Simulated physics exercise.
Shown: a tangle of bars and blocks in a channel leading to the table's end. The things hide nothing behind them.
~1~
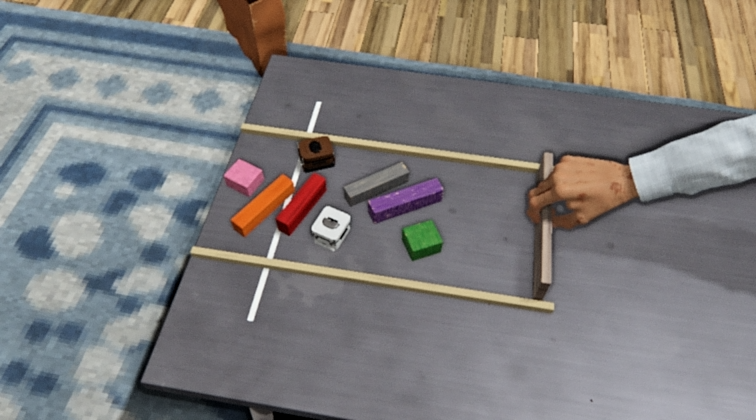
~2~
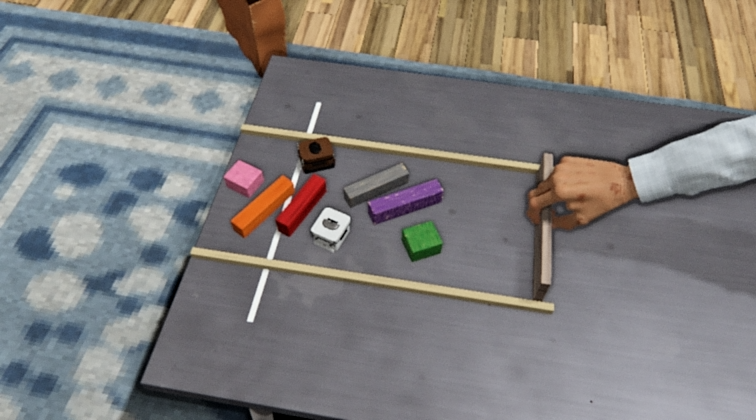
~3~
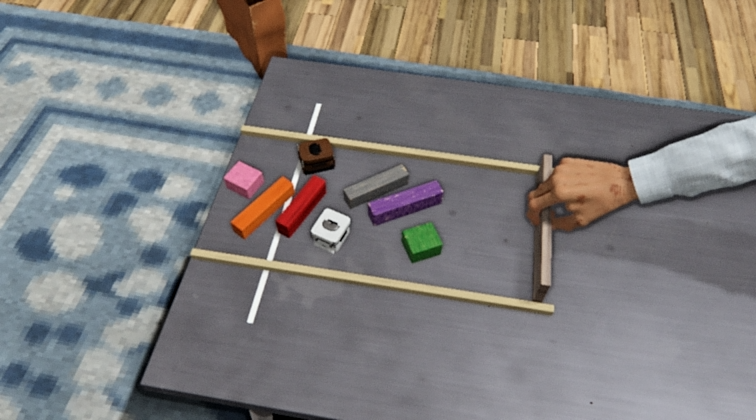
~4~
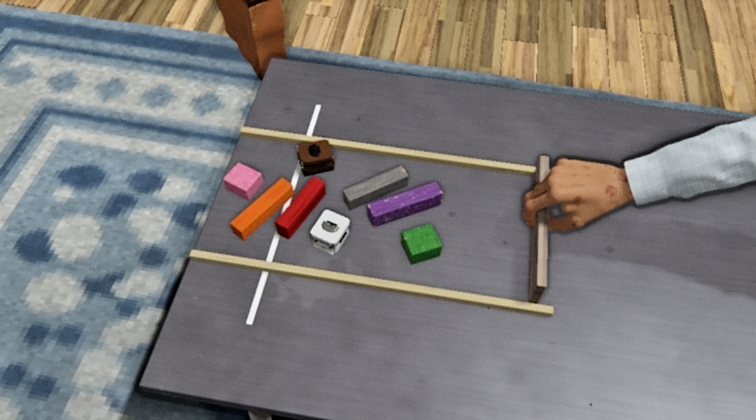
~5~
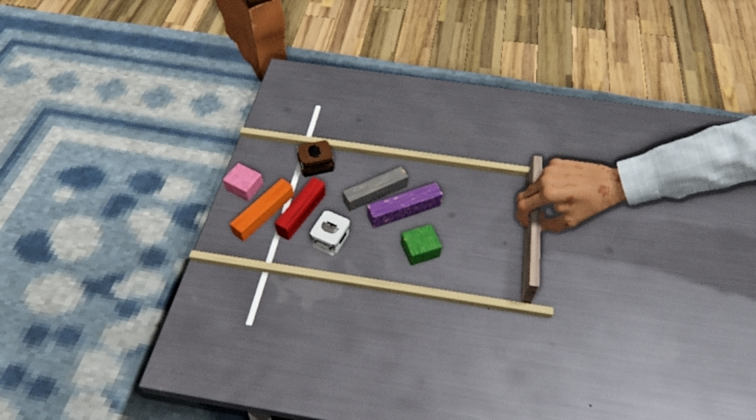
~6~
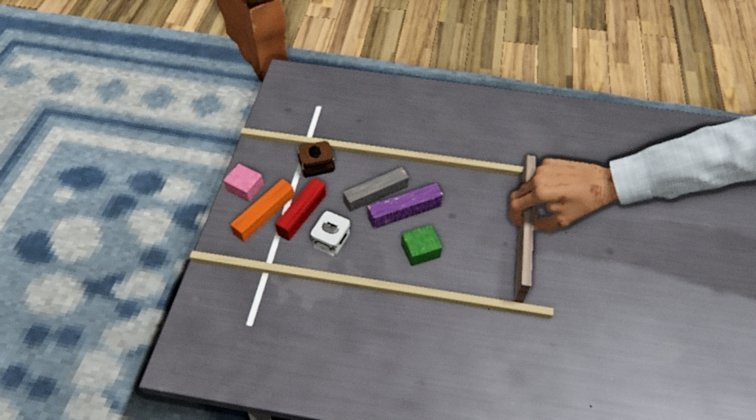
On a dark table beside a blue patterned rug, a hand slid an upright wooden board slightly left between two thin rails, while the colorful sticks and blocks ahead of it stayed practically still.
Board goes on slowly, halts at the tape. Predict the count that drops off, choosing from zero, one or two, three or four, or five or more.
The count is one or two.
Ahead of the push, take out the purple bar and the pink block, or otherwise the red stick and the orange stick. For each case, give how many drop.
Try one: 0; try two: 0.
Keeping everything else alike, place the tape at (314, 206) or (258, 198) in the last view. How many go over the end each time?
The first try gives 0, the second gives 3.
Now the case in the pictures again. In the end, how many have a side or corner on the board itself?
My count gives 4.
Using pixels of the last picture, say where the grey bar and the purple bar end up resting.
Near (273, 167) and (262, 188).
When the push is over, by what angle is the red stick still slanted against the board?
Angle: Roughly 10 degrees.
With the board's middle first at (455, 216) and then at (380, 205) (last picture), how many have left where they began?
Tally at point one: 0; at point two: 4.
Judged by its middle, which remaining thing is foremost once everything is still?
The red stick is foremost.
Soon after, none off yet; pink block at rest near (244, 183); orange stick at rest near (264, 210); red stick at rest near (302, 209).
After that, none off yet; pink block moving near (238, 182); orange stick displaced a little near (248, 205); red stick displaced a little near (265, 200).
In the end, the number that fall off is one or two; gone, orange stick and pink block.
